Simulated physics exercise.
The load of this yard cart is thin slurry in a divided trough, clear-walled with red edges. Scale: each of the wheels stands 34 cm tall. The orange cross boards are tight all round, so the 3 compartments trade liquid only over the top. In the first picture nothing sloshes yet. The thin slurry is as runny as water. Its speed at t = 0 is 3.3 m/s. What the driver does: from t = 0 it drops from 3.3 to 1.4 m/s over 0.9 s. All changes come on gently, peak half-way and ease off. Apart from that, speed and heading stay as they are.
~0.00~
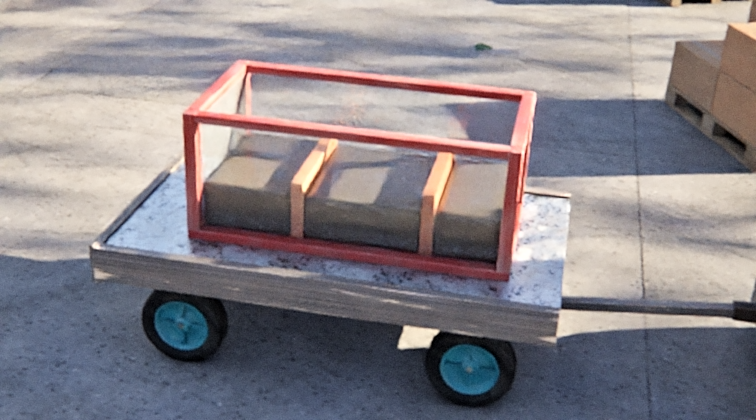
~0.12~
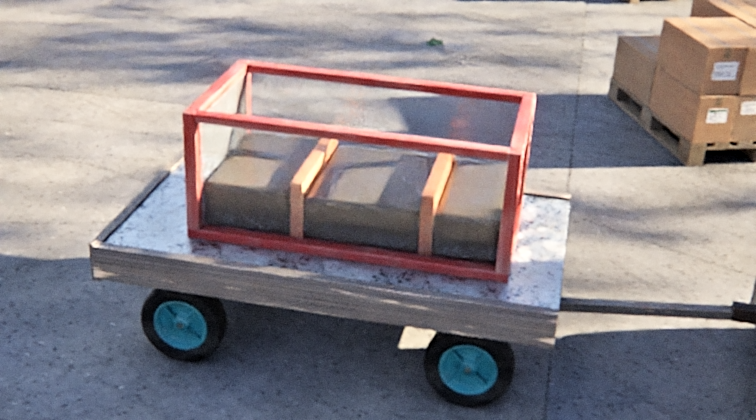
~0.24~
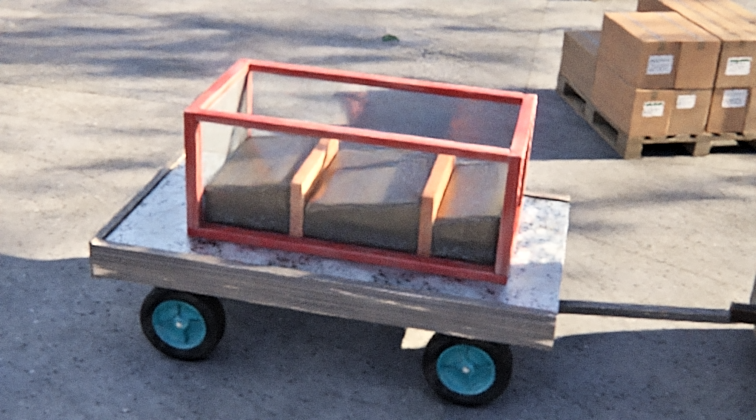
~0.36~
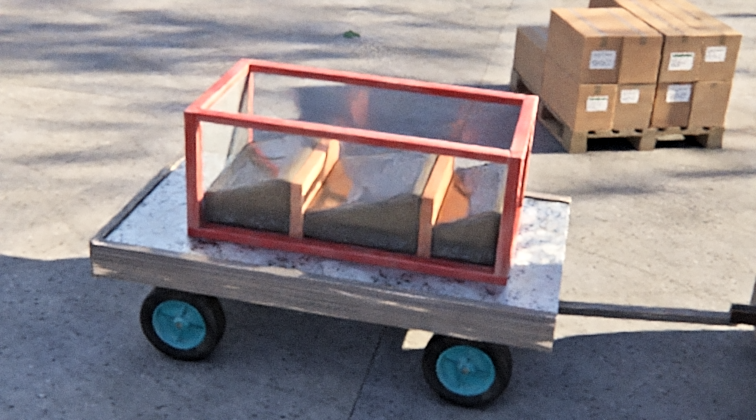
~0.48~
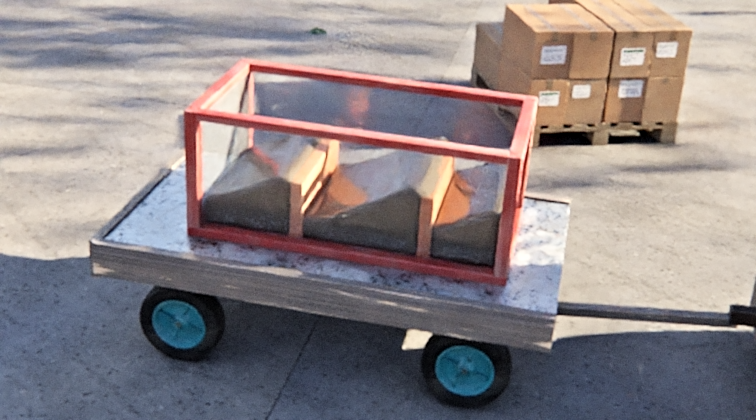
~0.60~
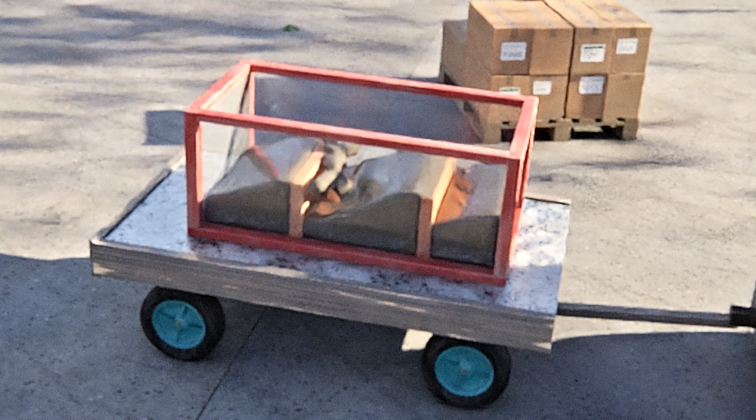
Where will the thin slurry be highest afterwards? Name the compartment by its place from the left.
It is deepest in the third one.
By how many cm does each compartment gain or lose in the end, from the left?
From the left: 1 down, 0, 2 up.
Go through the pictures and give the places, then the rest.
The first frame shows levels, left to right, (252, 180), (366, 194), (471, 208); board top at (297, 185) and (429, 196); the front is on the right, levels are read along the near wall; a wheel hub at (178, 330).
The second frame shows levels, left to right, (252, 179), (366, 195), (470, 208).
The third frame shows levels, left to right, (252, 178), (366, 195), (470, 210).
The fourth frame shows levels, left to right, (252, 179), (366, 197), (470, 210).
The fifth frame shows levels, left to right, (252, 179), (365, 199), (470, 211).
The sixth frame shows levels, left to right, (252, 180), (365, 198), (470, 208); a wheel hub at (176, 329).
Then, 0.90 s in, the compartments hold 18, 18, 20 cm, left to right.
Then, 1.40 s in, the compartments hold 18, 18, 20 cm, left to right.
Then, 1.90 s in, the compartments hold 18, 18, 20 cm, left to right.
Then, 3.88 s in, the compartments hold 18, 18, 20 cm, left to right.
